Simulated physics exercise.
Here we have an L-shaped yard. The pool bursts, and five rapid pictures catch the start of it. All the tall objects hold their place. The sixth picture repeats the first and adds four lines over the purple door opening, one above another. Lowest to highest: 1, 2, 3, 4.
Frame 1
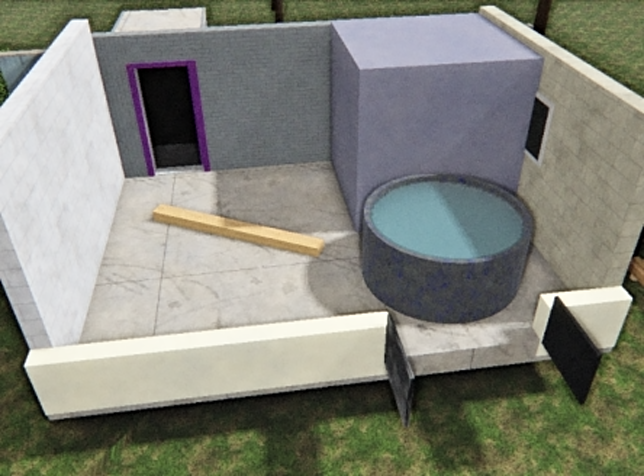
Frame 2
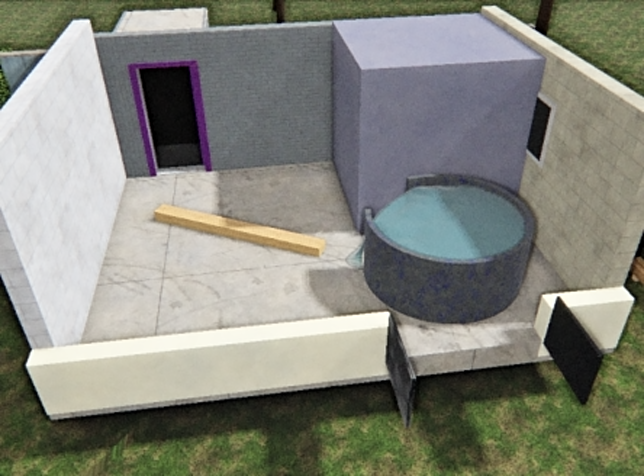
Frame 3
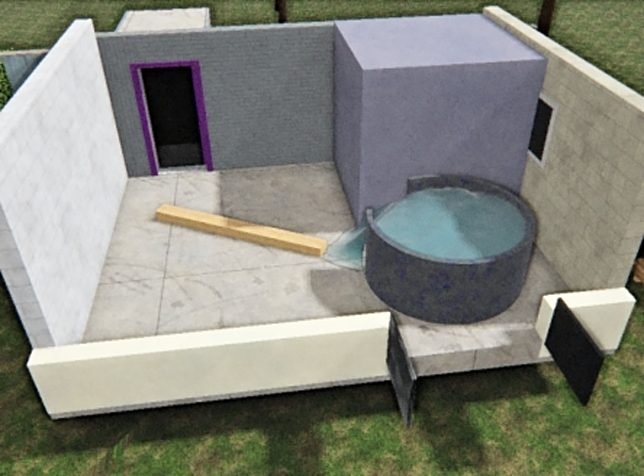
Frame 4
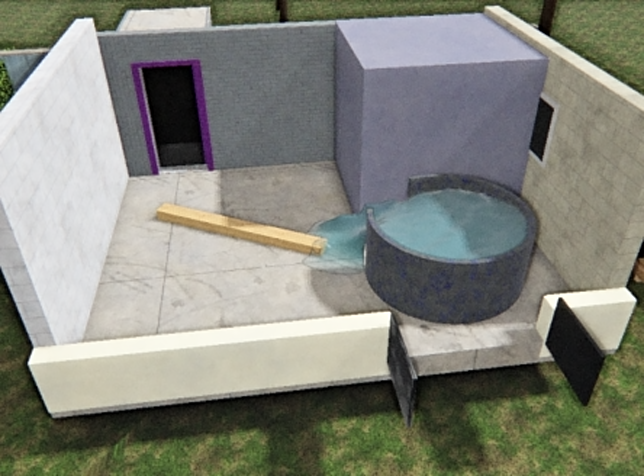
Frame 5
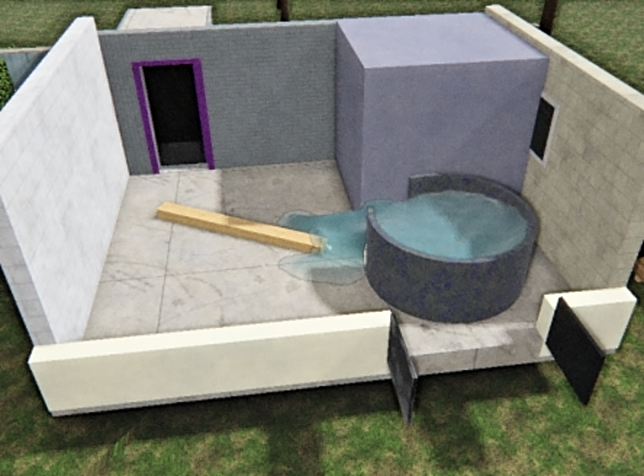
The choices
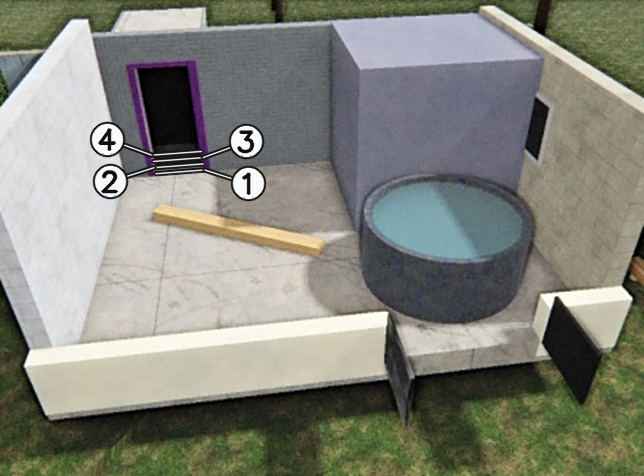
The clip opens on a walled yard with a purple-framed doorway, a wooden beam on the ground and a round pool of still water. A gap shows in the pool's rim, and water pours out on the left side, then spreads across the concrete around the near end of the beam.
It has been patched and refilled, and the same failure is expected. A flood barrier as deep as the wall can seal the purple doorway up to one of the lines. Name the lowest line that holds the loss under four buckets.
3.
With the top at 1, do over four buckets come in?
Yes.
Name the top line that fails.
Here it is line 2.
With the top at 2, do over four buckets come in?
Yes.
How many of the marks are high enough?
Two.
On the marked copy, 1 at (180, 171); 2 at (179, 165); 3 at (178, 159); 4 at (176, 153); from the bottom up 1, 2, 3, 4.
With 1, dozens of bucketfuls pour in.
With 2, about 9 bucketfuls get in.
With 3, a splash gets over, under a bucket.
With 4, nothing gets over.
